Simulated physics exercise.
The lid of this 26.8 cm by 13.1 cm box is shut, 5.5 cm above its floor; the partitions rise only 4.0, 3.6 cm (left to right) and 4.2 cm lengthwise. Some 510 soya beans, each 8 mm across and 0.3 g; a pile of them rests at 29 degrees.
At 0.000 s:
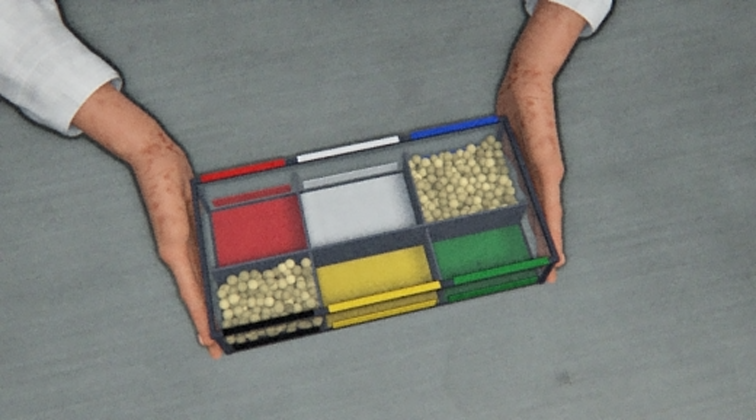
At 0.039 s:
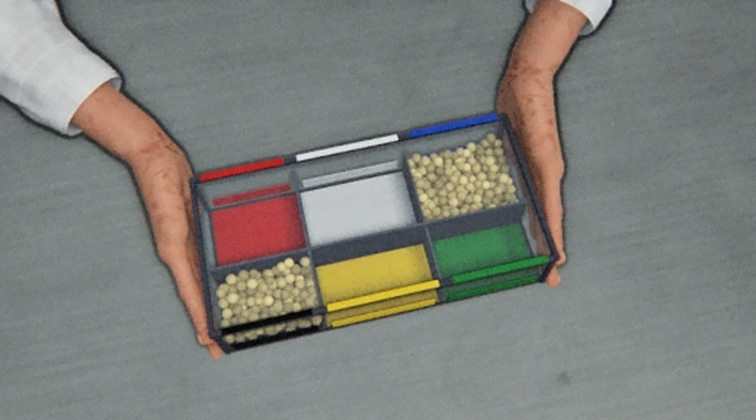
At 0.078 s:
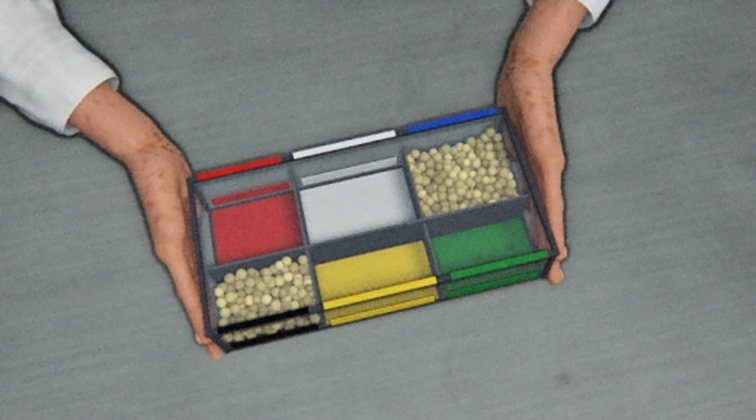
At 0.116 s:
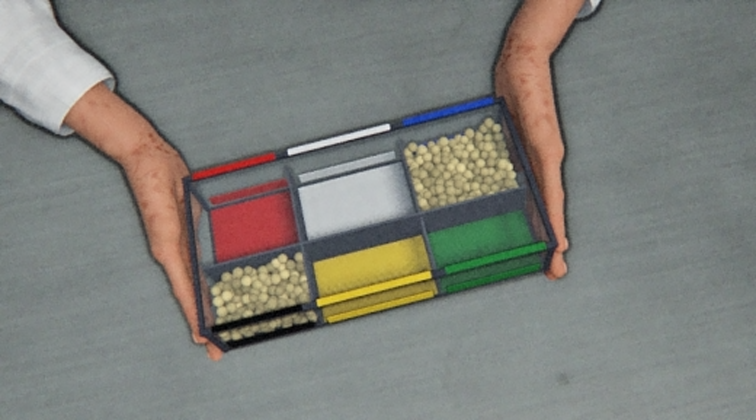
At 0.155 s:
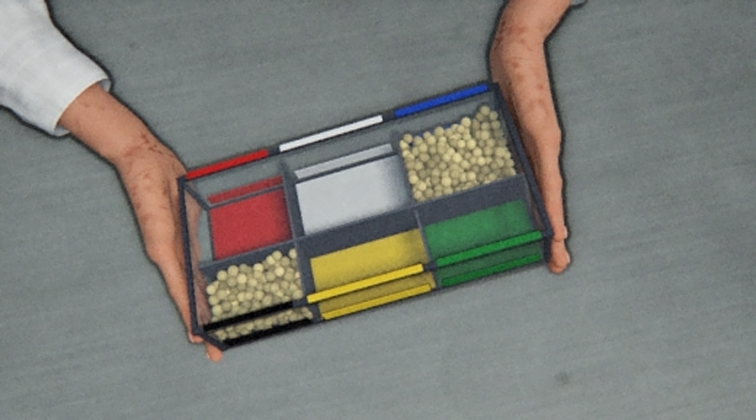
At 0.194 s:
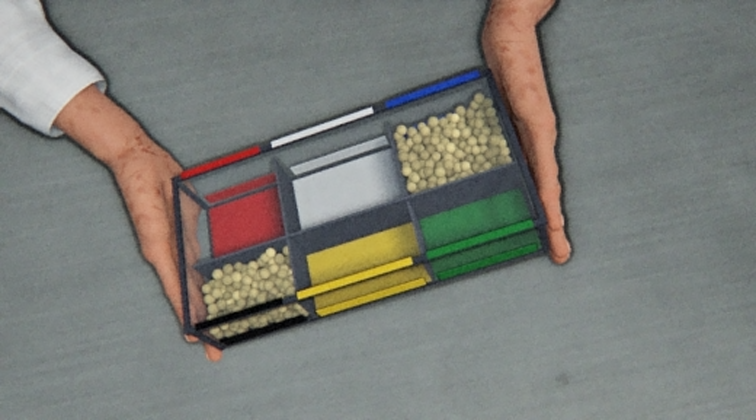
Over a grey surface, two hands slowly tilt a divided box of pale beans, raising its right side.
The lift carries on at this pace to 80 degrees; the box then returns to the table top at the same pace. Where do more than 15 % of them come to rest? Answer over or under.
Red under, blue over, green under, yellow under, white under, black over.
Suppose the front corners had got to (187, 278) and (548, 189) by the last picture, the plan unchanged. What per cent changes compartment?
Then about 10 per cent.
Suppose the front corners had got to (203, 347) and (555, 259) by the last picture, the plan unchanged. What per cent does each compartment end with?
Red 0; blue 45; green 0; yellow 5; white 5; black 40.
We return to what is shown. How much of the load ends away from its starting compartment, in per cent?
Some 10 per cent.
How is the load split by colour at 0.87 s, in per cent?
Red 0, blue 55, green 0, yellow 0, white 5, black 40.
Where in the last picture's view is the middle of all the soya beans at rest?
Around (423, 215).
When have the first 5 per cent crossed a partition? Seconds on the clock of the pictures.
Near 0.85 s.
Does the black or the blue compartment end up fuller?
The blue compartment.
After 0.87 s, tilt 80 degrees; blue 55 %, white 5 %, black 40 %.
Then, at 1.32 s, tilt 35 degrees; red 5 %, blue 50 %, white 5 %, black 35 %.
Then, at 1.85 s, tilt 0 degrees; red 5 %, blue 50 %, white 5 %, black 35 %.
In the end, at 2.6 s, red 5 %, blue 50 %, green 0 %, yellow 0 %, white 5 %, black 35 %.
